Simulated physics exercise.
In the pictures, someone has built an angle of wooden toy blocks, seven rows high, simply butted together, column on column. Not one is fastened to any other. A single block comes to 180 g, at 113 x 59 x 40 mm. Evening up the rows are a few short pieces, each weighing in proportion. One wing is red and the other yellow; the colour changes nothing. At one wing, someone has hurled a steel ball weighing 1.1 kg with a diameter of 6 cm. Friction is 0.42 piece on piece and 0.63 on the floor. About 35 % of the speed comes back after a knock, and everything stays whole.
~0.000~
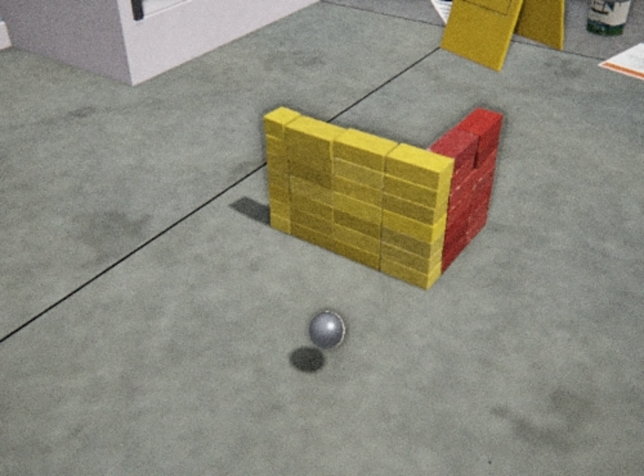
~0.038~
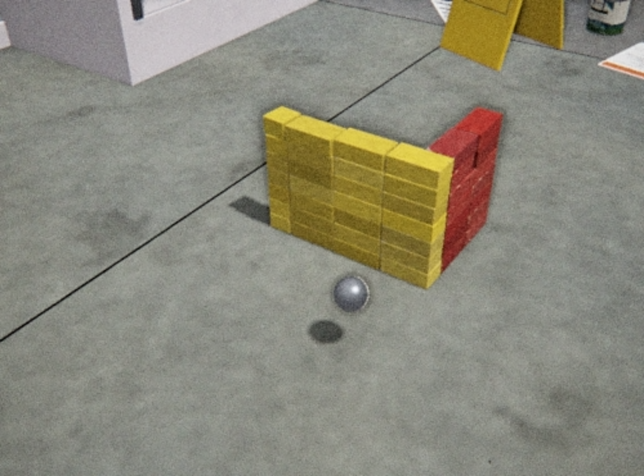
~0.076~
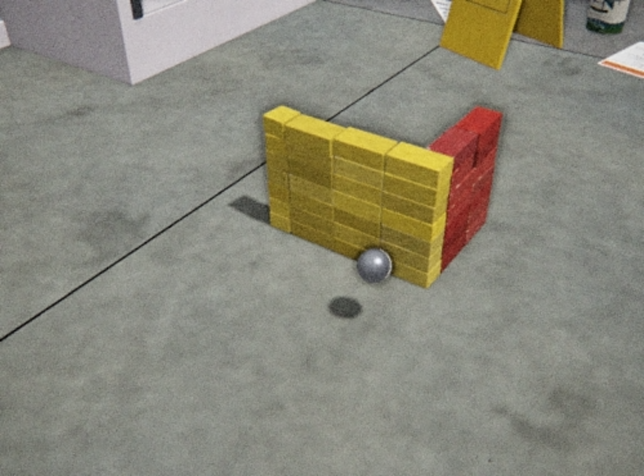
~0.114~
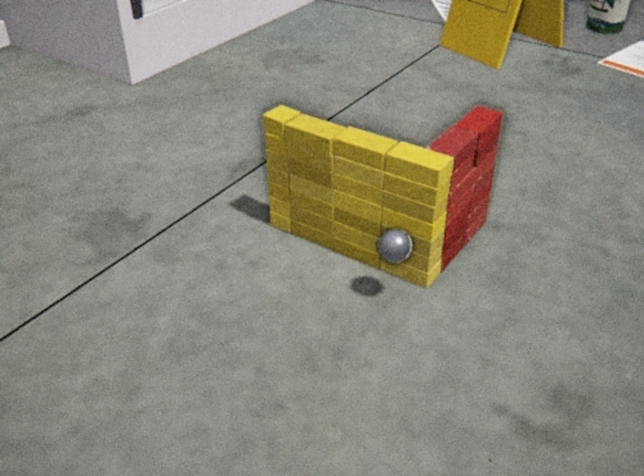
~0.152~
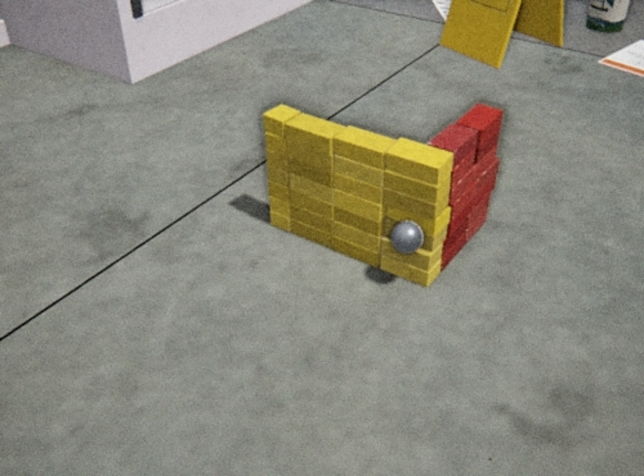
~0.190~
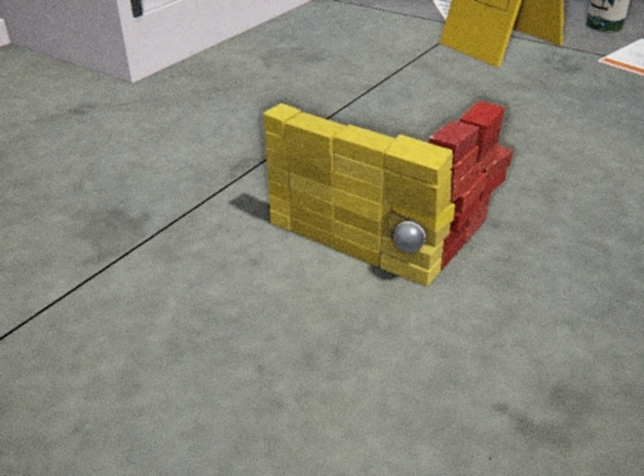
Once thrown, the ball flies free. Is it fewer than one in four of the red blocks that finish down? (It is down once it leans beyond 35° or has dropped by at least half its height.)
No, it is more than one in four.
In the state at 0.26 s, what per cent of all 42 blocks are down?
At that instant, 0 percent.
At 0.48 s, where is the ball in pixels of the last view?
It should be about (396, 278) in pixels.
Around 0.26 s, ball still moving; none of the 14 red blocks down (0 of 42 in all colours); top red block displaced 16 mm.
Around 0.48 s, ball still moving; 5 of the 14 red blocks down (8 of 42 in all colours); top red block displaced 19 mm.
Finally (1.3 s), ball rolling away; 5 of the 14 red blocks down (8 of 42 in all colours); top red block displaced 19 mm; top yellow block unmoved. That is 36 per cent. Seen by the last camera, middles, top red block near (456, 144), top yellow block near (316, 133).
